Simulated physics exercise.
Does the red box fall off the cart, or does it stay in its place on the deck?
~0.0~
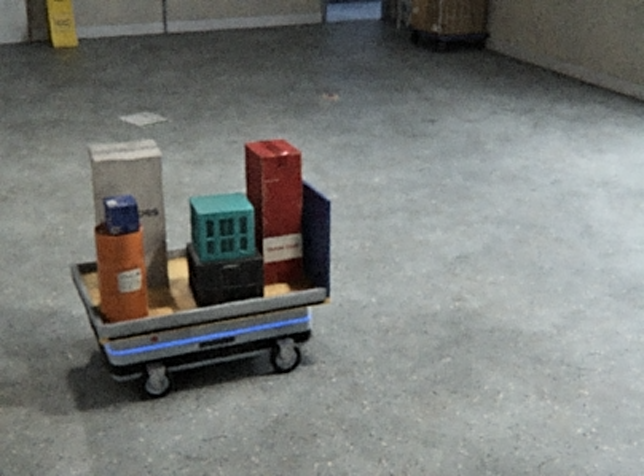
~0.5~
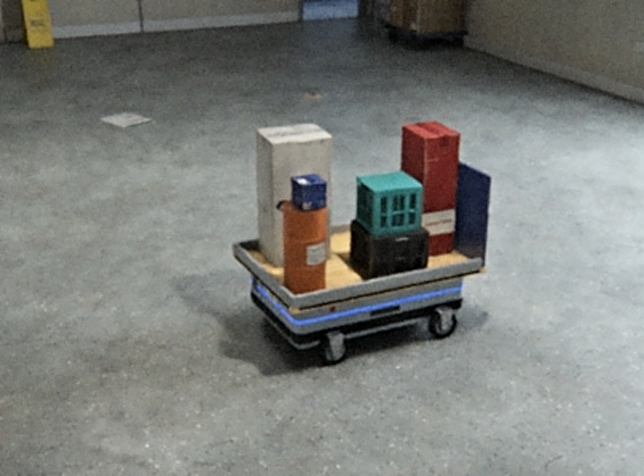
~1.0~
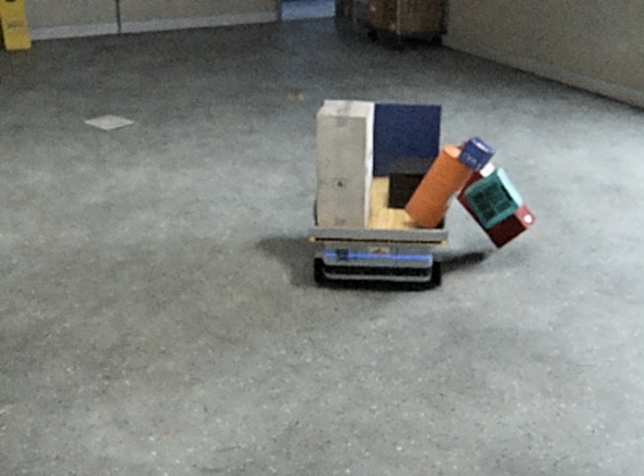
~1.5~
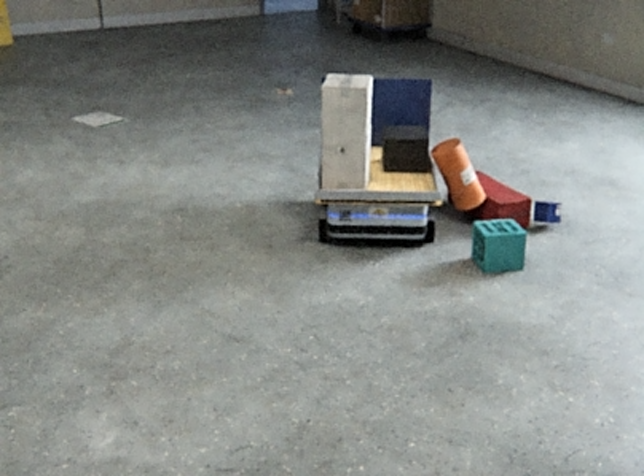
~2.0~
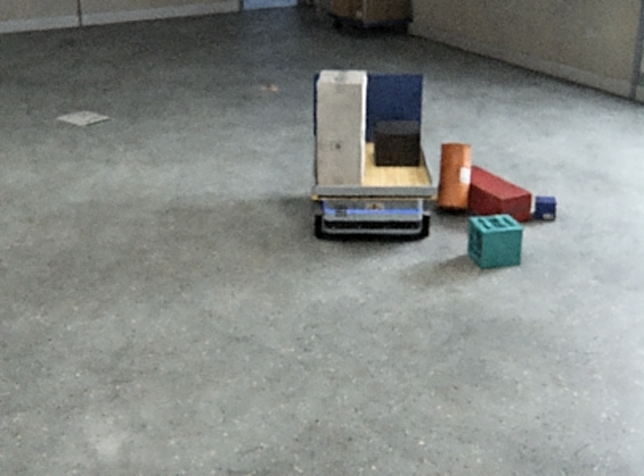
The red box falls off the cart. It ends up lying on the floor to the right of it.
